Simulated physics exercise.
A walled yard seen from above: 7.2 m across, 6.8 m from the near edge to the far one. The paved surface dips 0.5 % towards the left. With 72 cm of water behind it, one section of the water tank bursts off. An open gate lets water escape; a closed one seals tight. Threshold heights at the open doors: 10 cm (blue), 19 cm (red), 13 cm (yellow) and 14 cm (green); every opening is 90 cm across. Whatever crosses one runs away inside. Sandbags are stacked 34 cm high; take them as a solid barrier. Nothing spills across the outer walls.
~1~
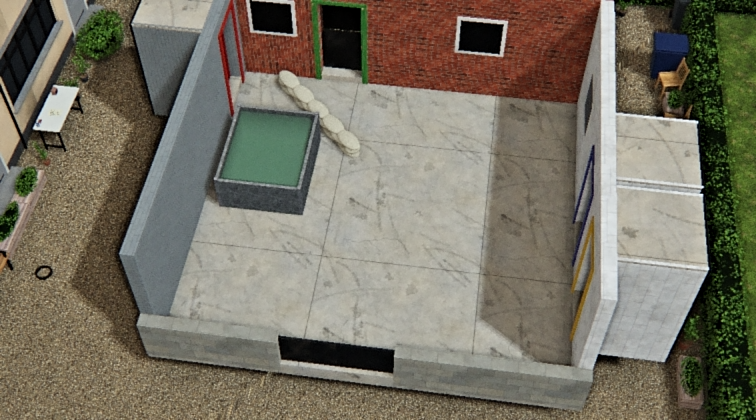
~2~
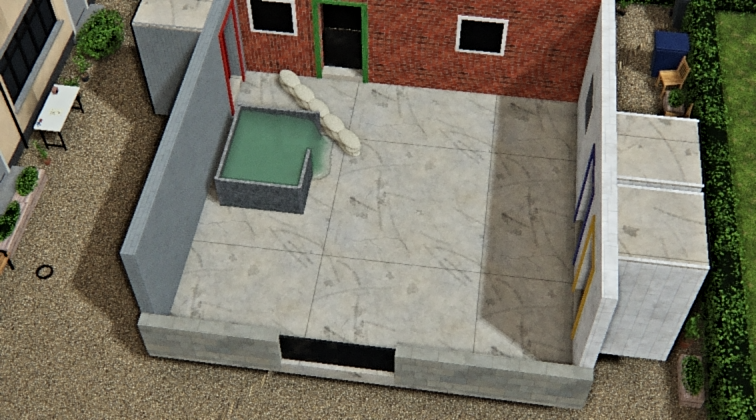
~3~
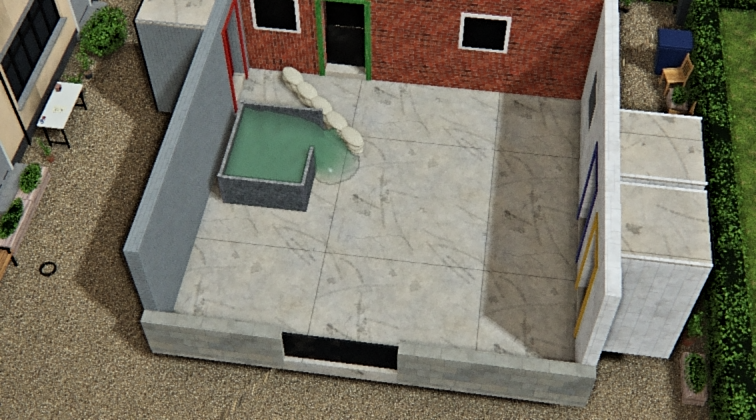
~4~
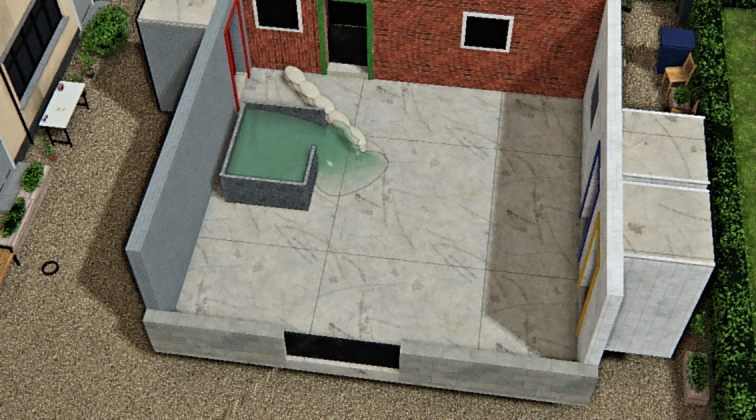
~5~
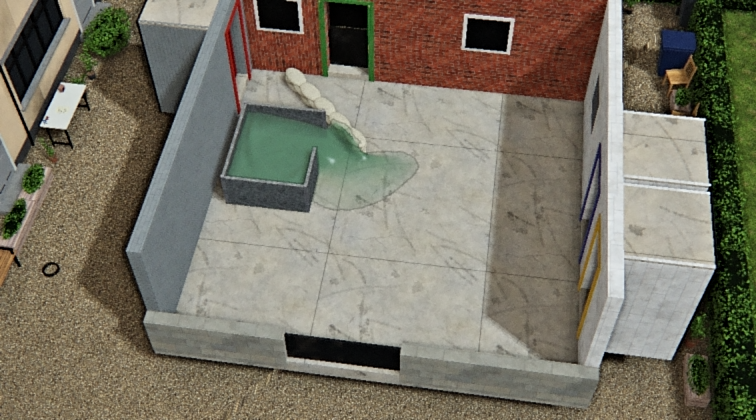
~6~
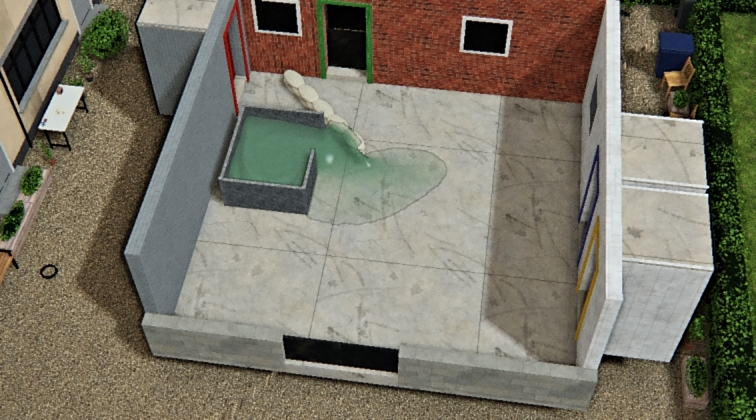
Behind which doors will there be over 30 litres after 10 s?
Door by door: At the blue door it keeps below the limit; at the red door it stays under the limit; at the yellow door it stays under the limit; at the green door it does not reach the limit.
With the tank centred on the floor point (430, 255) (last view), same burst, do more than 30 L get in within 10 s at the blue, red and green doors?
Then: Blue over, red not over, green not over.
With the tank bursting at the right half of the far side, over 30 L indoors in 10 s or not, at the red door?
Then: Red over.
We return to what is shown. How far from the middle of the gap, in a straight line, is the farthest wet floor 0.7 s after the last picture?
Some 4.6 m out.
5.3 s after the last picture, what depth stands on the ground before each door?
Depths in cm: Blue 6, red 7, yellow 10, green 1.
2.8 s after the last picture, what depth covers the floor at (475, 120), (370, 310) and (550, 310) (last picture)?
In that order: 1, 2 and 6 cm.
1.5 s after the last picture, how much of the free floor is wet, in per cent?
Near 55 per cent is wet.
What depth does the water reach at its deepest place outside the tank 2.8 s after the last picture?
Roughly 28 cm.
Then, 0.7 s after the last picture water covers 25 % of the floor and is deepest (54 cm) near (335, 140); blue door not reached, red door not reached, yellow door not reached, green door not reached.
Then, 1.5 s after the last picture water covers 55 % of the floor and is deepest (38 cm) near (335, 140); blue door 13 cm at the sill, 0 L in, red door 12 cm at the sill, 0 L in, yellow door not reached, green door 2 cm at the sill, 0 L in.
Then, 2.8 s after the last picture water covers 70 % of the floor and is deepest (28 cm) near (335, 140); blue door 11 cm at the sill, 9 L in, red door 10 cm at the sill, 0 L in, yellow door 10 cm at the sill, 0 L in, green door 2 cm at the sill, 0 L in.
Then, 5.3 s after the last picture water covers 75 % of the floor and is deepest (17 cm) near (335, 140); blue door 6 cm at the sill, 11 L in, red door 7 cm at the sill, 0 L in, yellow door 10 cm at the sill, 0 L in, green door 1 cm at the sill, 0 L in.
Then, 9.3 s after the last picture water covers 90 % of the floor and is deepest (10 cm) near (333, 146); blue door 4 cm at the sill, 11 L in, red door 6 cm at the sill, 0 L in, yellow door 4 cm at the sill, 0 L in, green door 2 cm at the sill, 0 L in.
